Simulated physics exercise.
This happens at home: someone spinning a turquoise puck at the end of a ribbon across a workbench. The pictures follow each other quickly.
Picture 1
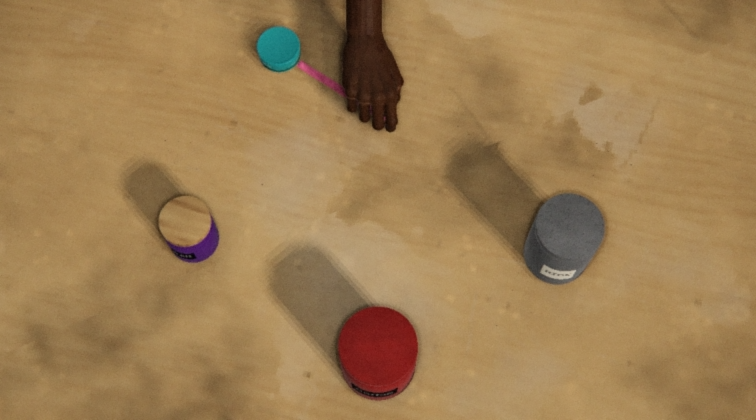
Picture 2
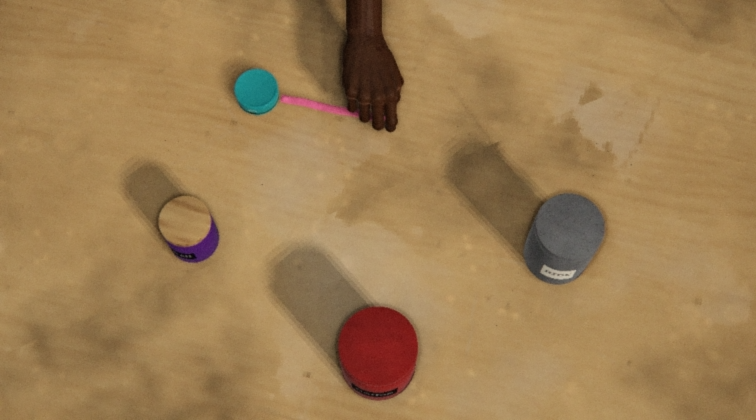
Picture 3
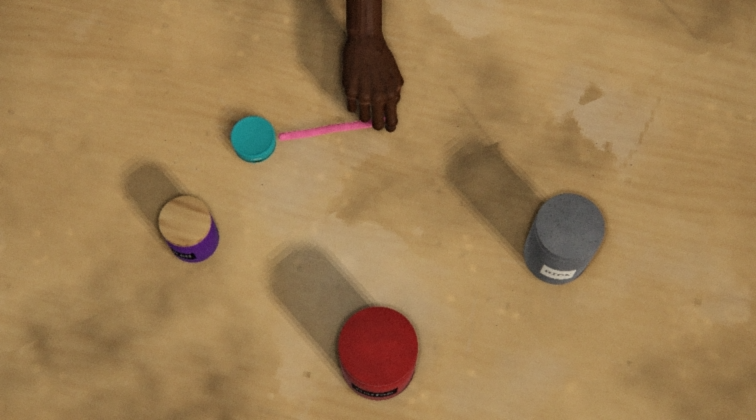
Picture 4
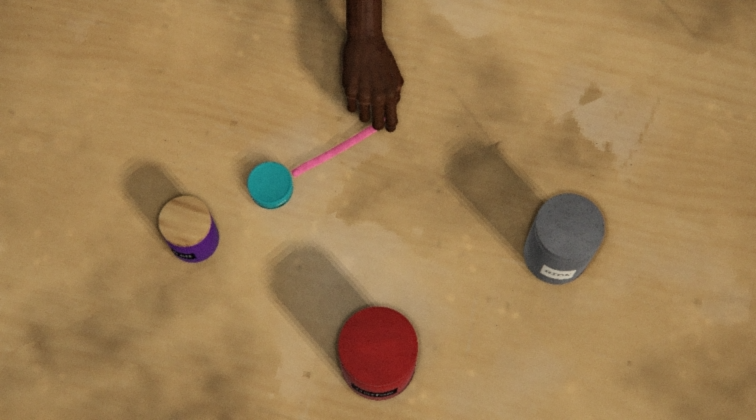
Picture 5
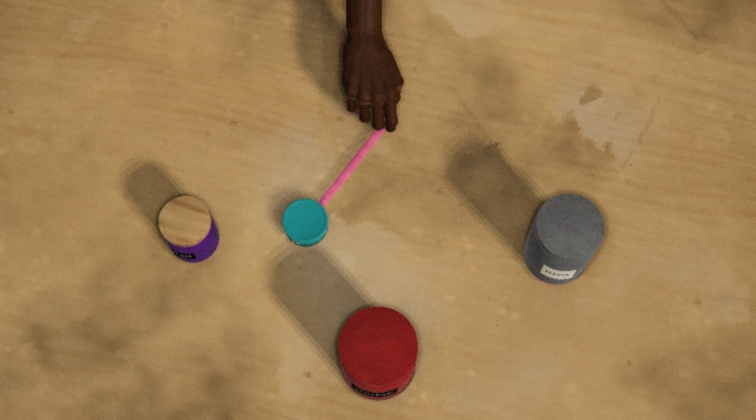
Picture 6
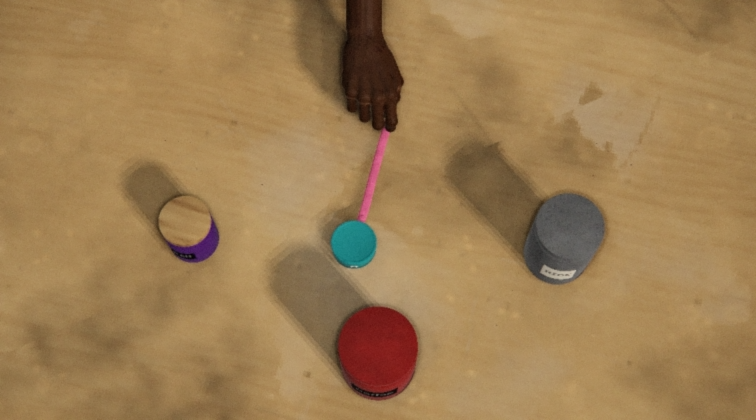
A turquoise puck on a pink ribbon swings anticlockwise around a hand, passing between three canisters.
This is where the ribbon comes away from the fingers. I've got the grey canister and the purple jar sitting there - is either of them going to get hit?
Well, the grey canister will be hit, the purple jar will be fine.
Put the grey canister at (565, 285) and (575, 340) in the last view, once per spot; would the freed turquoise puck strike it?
Try 1 - collision; try 2 - left alone.
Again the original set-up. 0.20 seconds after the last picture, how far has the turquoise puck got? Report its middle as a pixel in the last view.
Roughly at (510, 277).
Then, 0.08 s after the last picture, puck near (460, 257).
Then, 0.20 s after the last picture, puck near (510, 277); grey canister pushed aside.
At rest, puck near (511, 292); grey canister pushed aside. The grey canister takes the knock and the purple jar stays untouched.
